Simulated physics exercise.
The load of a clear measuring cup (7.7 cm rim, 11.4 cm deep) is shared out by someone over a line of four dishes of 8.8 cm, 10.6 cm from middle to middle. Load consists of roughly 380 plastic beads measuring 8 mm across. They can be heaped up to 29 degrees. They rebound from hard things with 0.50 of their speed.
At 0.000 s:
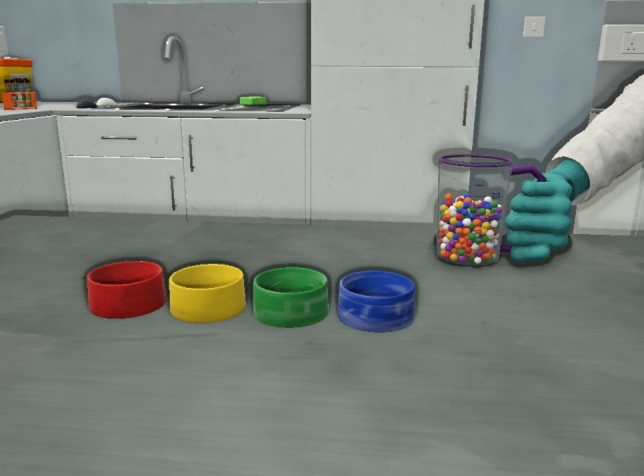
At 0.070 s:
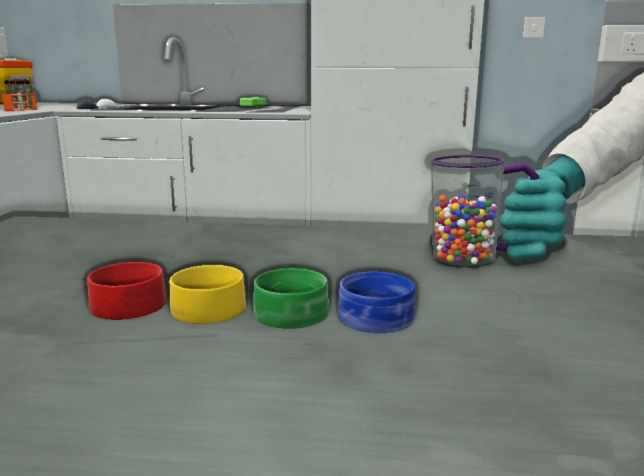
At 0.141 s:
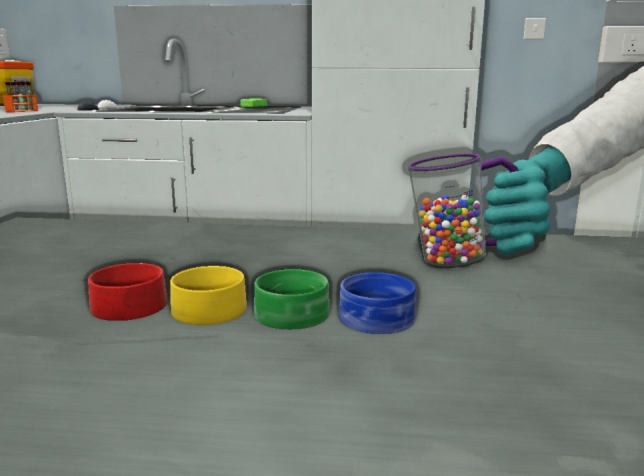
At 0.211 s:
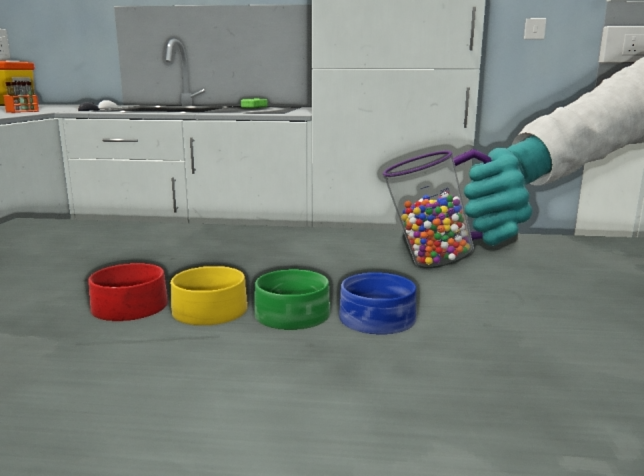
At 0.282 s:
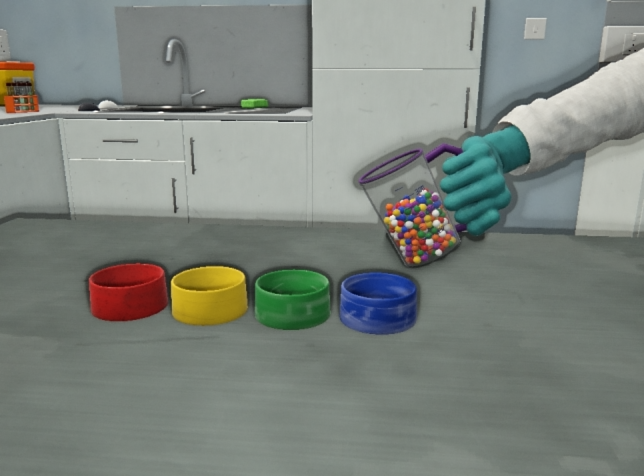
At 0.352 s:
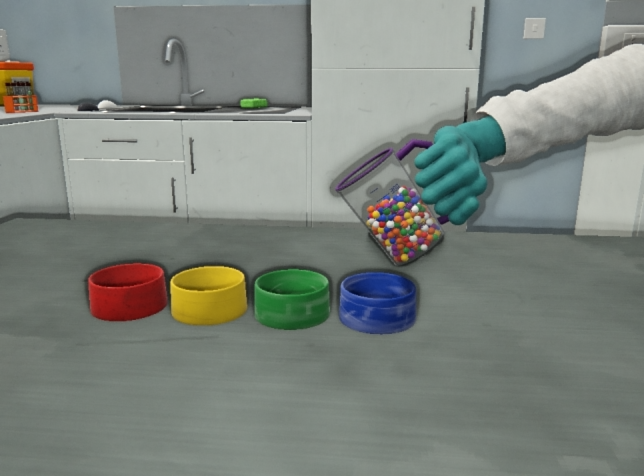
A hand in a teal glove and white sleeve holds a clear measuring cup of multicoloured beads at the right of a grey worktop, seen from the front in a kitchen. Red, yellow, green and blue dishes stand in a row from left to centre, with white cupboards and a sink behind. The hand moves the cup left towards the blue dish, tilting it steadily leftward, while the camera stays still.
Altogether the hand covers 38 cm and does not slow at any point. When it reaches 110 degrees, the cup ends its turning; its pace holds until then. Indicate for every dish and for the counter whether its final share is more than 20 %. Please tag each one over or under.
Red - over; blue - under; green - under; yellow - under; counter - over.
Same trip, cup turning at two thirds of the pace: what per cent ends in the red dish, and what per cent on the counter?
Shares: Red at 70; counter at 30.
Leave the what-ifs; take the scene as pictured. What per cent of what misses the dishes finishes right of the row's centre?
I'd say near 0 percent.
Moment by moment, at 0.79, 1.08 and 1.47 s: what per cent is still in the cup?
100, 75, 5.
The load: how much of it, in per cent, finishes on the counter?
About 35 per cent.
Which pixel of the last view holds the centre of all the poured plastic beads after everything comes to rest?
After settling, the middle sits near (117, 298).
After 0.79 s, tilt 91 degrees; cup holds 100 %.
Then, at 1.08 s, tilt 110 degrees; cup holds 75 %, red 10 %, yellow 5 %.
After 1.47 s, tilt 110 degrees; cup holds 5 %, red 60 %, yellow 5 %.
In the end, at 2.5 s, red 60 %, blue 0 %, green 0 %, yellow 5 %, counter 35 %.
